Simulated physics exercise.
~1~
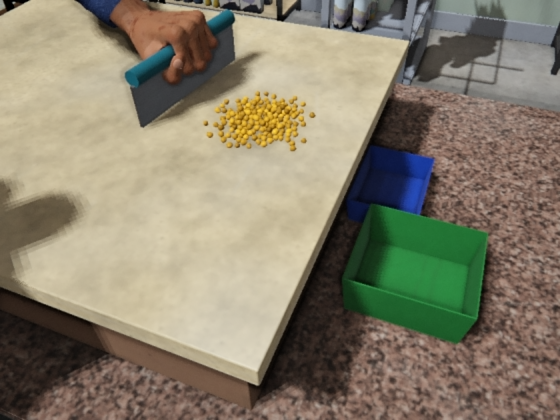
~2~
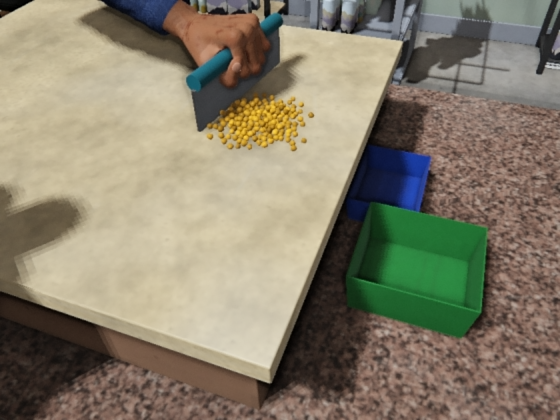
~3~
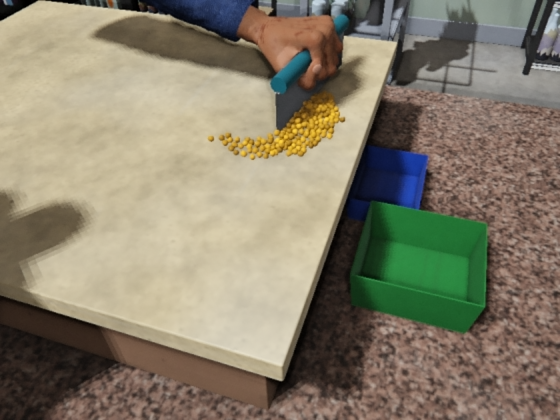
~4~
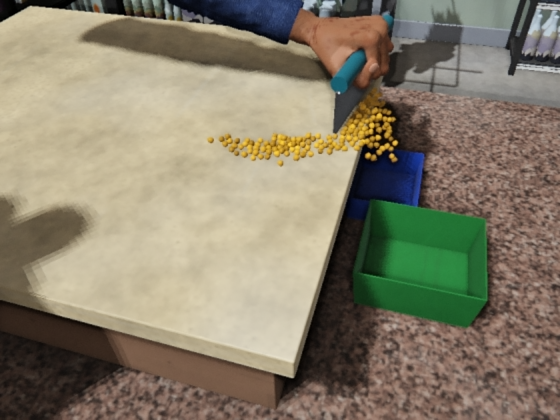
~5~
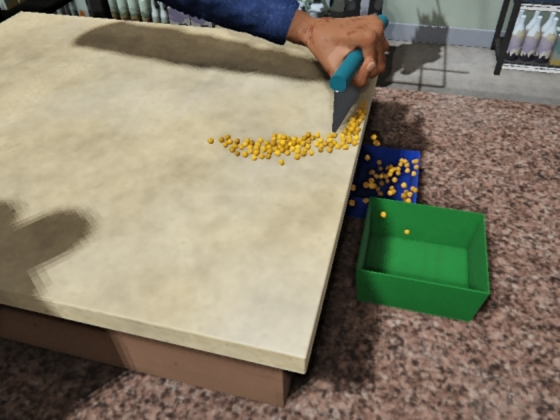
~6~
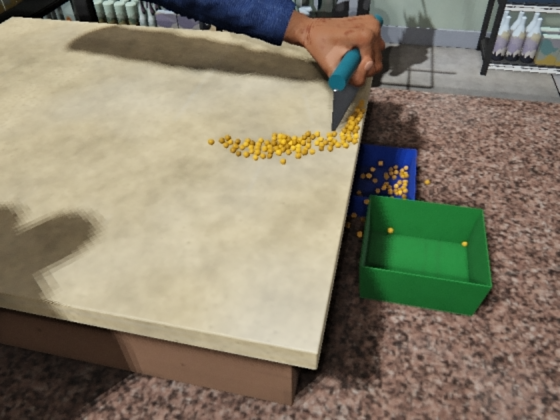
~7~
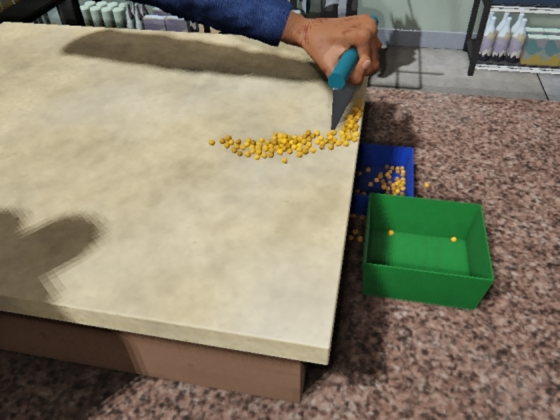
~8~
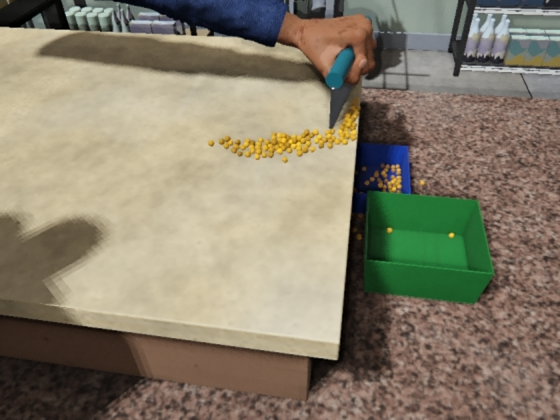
On a pale tabletop above a speckled floor, a hand holds a scraper with a teal handle to the left of a loose pile of yellow maize kernels. The hand moves the scraper to the right into the pile, pushing some kernels toward the table's edge while others trail behind in a band. At the edge the scraper stops, and a cluster spills over the side. Many of the fallen kernels land in the blue tin, a couple reach the green tin, and a few miss both. Most of the kernels remain on the table, strung out behind the still scraper.
